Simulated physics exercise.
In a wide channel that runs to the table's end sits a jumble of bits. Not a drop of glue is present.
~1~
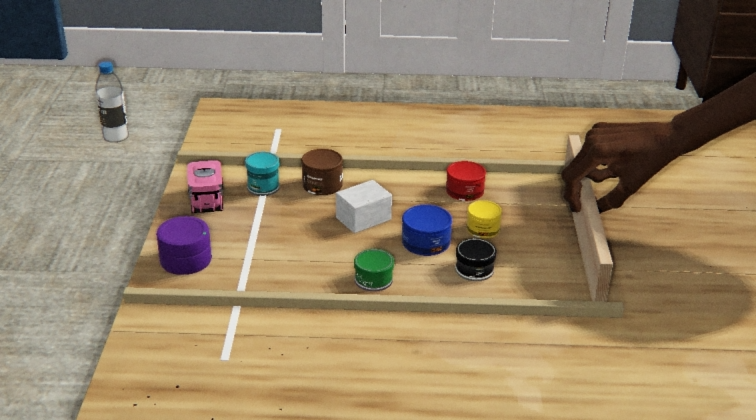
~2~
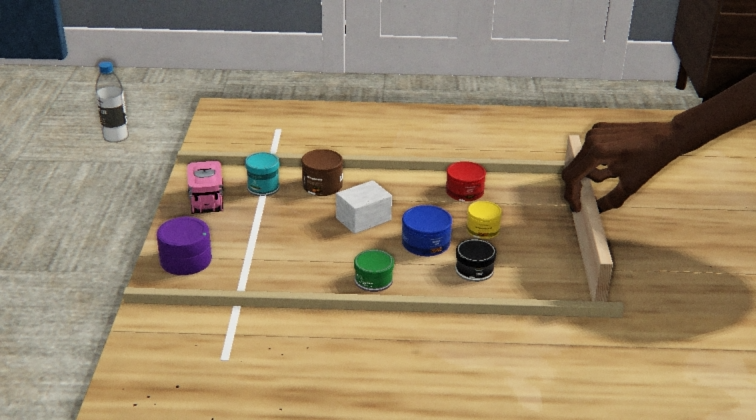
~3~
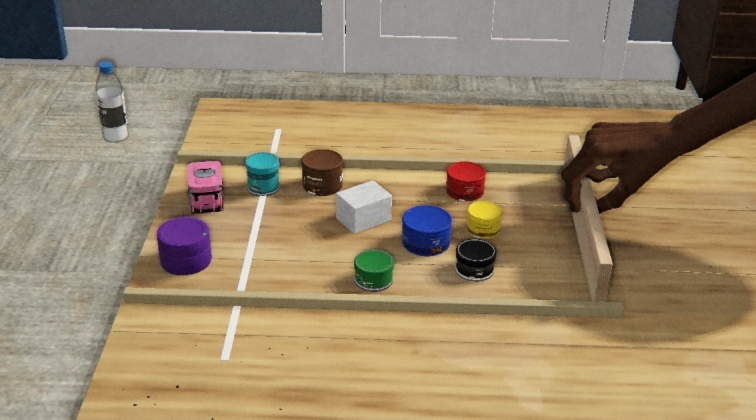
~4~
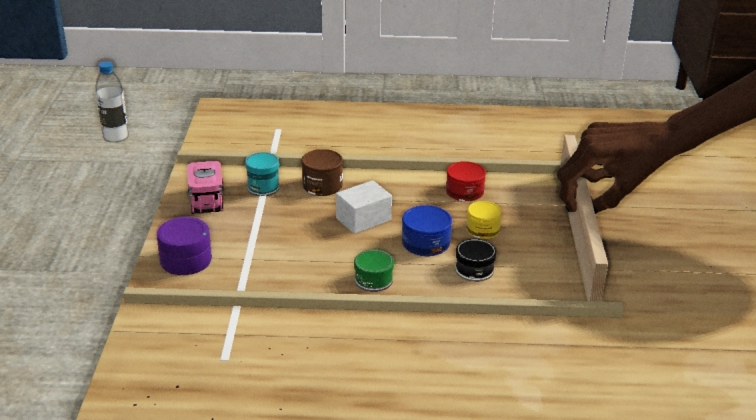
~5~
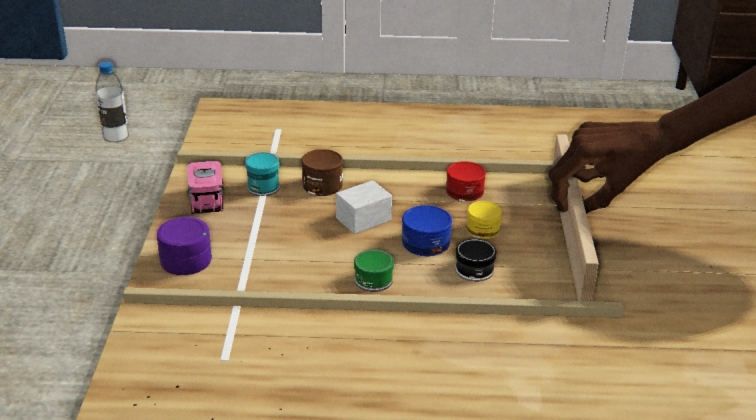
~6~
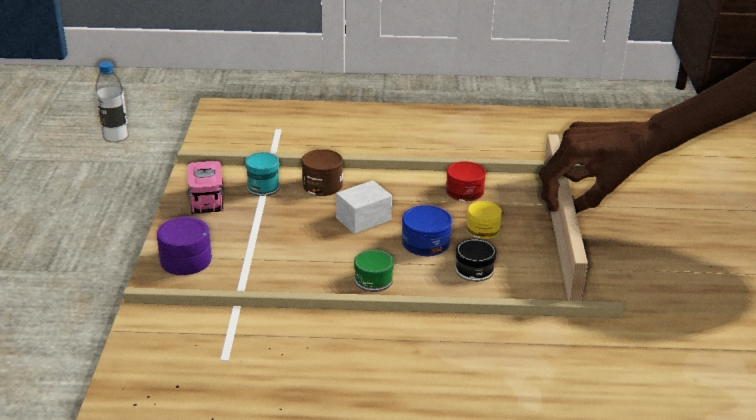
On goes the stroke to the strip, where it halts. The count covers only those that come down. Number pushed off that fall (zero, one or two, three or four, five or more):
I expect no pieces to go over the edge.
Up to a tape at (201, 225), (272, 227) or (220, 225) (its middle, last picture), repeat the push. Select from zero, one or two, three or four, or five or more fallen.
For each place: Three to four; not one; 1 or 2.
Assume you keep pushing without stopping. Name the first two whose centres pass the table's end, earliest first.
The order is the pink case, then the purple lid.
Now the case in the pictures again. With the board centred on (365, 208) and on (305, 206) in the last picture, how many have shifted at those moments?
The number moved is 7 and then 9.
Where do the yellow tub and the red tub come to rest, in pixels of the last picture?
Final pixels, roughly: (243, 205) for the first, (246, 179) for the other.
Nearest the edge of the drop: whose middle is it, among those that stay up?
That one is the pink case.
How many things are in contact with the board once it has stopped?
At rest, 5 are in contact.
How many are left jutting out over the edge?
1.
Soon after, none off yet; purple lid at rest near (184, 246); pink case at rest near (206, 187); turquoise tin at rest near (263, 174).
At rest, the number that fall off is zero.
